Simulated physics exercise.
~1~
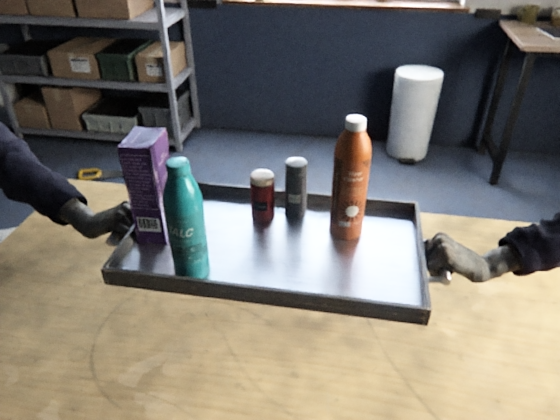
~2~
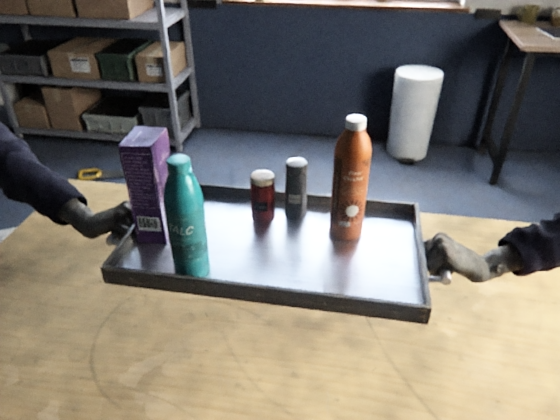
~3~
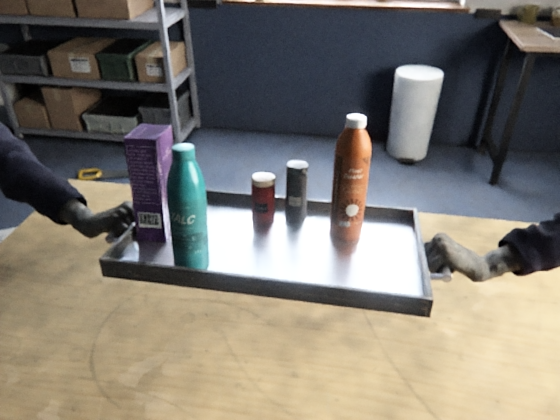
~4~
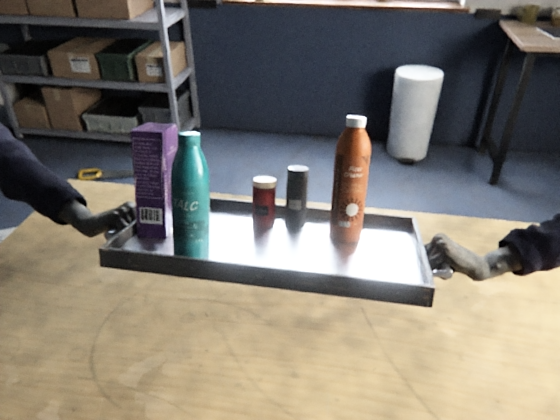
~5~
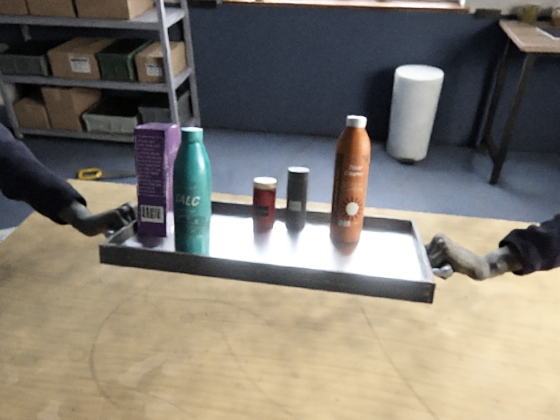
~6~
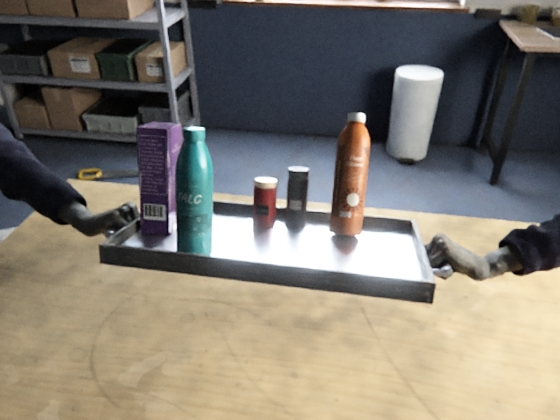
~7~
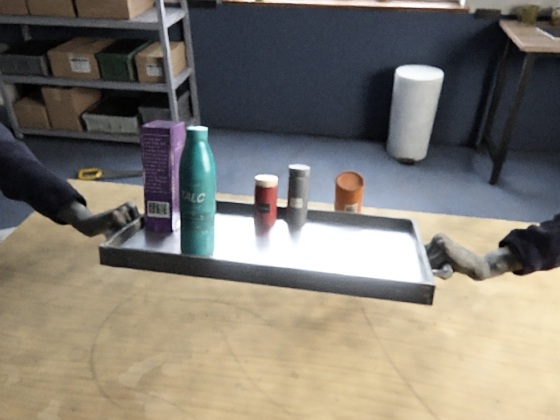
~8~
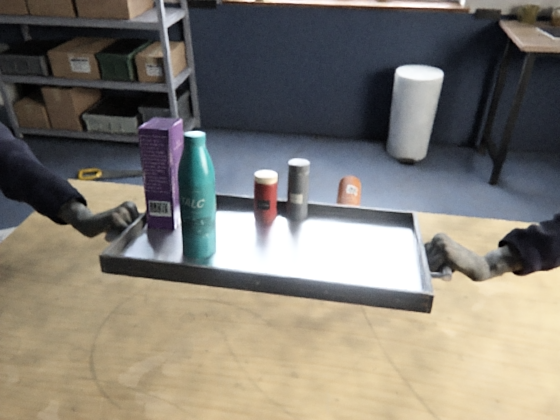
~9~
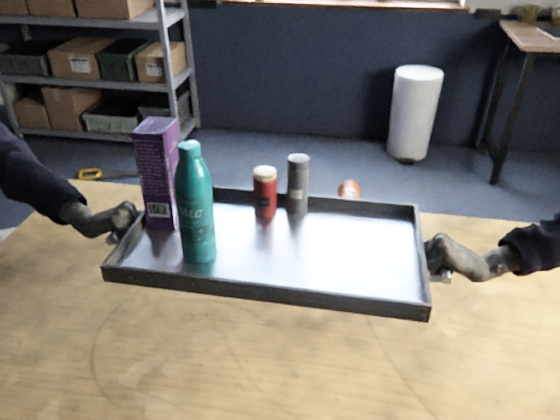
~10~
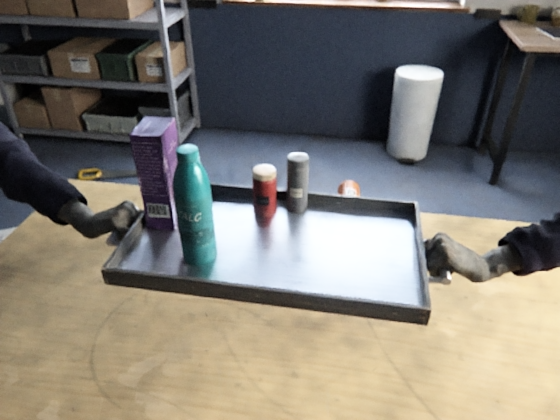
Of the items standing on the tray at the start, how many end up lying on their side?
One ends up on its side, the orange bottle, which goes over the far edge of the tray.
